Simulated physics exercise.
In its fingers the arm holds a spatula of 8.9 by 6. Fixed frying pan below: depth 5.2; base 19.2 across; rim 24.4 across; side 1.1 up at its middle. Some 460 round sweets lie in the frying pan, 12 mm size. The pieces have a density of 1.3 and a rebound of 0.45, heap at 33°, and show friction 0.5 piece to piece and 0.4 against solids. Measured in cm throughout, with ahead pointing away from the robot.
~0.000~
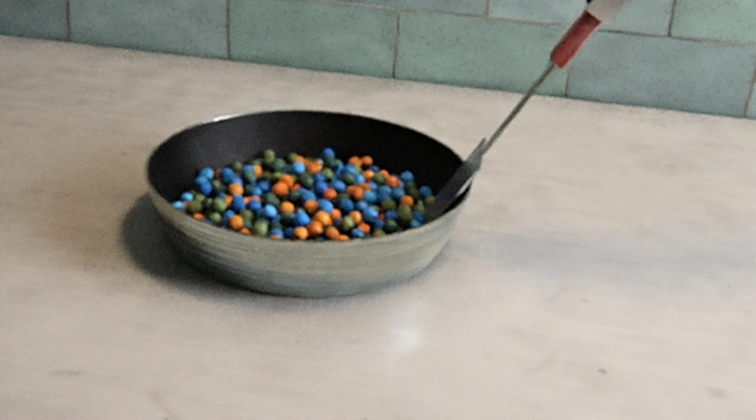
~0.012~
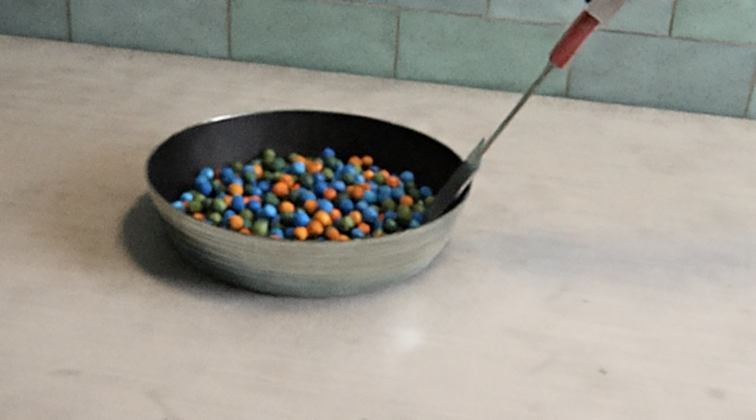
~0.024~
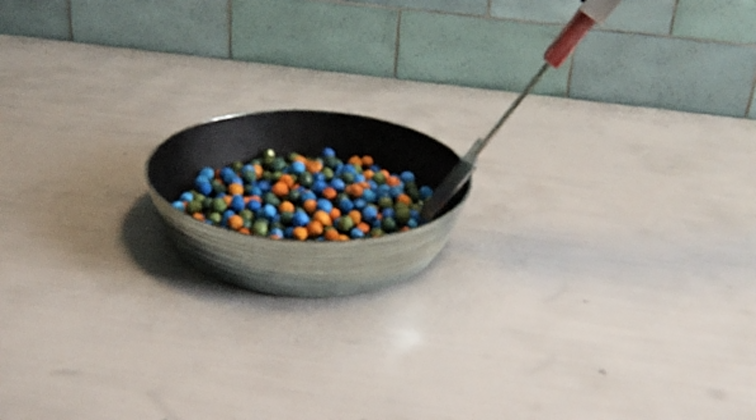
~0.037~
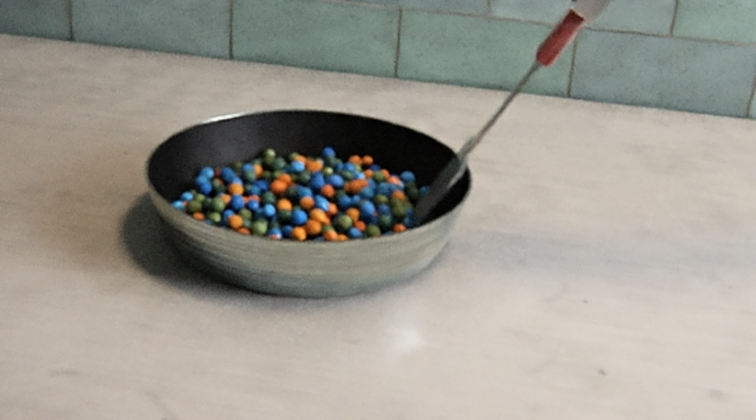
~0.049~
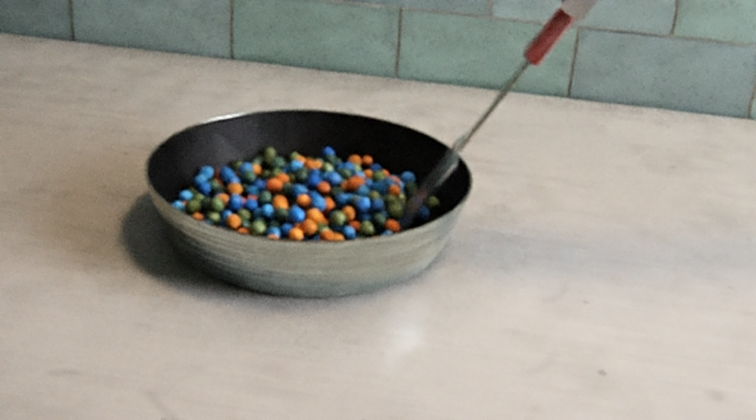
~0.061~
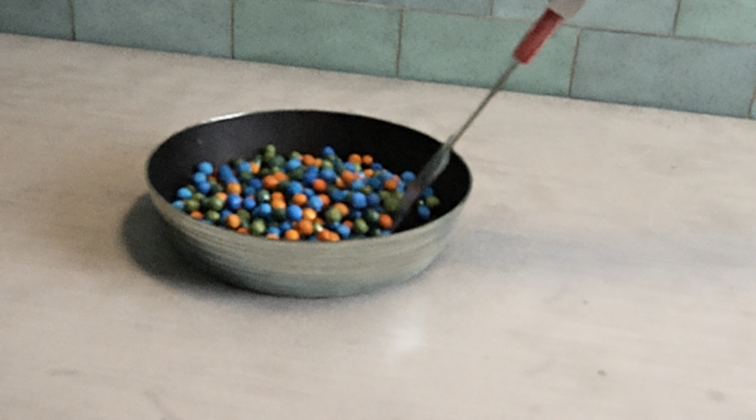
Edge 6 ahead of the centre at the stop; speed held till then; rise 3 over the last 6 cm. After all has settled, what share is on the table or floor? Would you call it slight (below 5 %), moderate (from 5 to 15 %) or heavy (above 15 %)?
I would call it slight.
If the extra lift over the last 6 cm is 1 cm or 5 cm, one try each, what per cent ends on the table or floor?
First try about 0 %, second try about 5 %.
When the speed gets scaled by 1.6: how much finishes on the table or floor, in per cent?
Roughly 10 per cent.
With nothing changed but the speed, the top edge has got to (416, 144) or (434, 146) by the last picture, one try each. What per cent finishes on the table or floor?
Close to 15 per cent in the first try and close to 10 per cent in the second.
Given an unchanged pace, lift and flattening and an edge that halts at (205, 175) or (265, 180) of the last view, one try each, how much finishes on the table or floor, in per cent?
Around 10 per cent for the first try and 0 per cent for the second.
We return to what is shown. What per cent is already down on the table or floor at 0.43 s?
Roughly 2 per cent.
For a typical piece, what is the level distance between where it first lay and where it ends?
Some 2 cm.
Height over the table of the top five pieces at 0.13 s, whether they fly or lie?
About 5 centimetres.
After 0.13 s, sloping 60°, highest piece 6 above the table; 464 in the frying pan.
After 0.20 s, sloping 60°, highest piece 7 above the table; 464 in the frying pan.
After 0.43 s, sloping 60°, highest piece 6 above the table; 453 in the frying pan, 9 on the table or floor, 2 on the blade or in flight.
After 1.48 s, sloping 60°, highest piece 6 above the table; 452 in the frying pan, 12 on the table or floor.
In the end, 452 in the frying pan, 12 on the table or floor. That is 3 % on the table or floor.
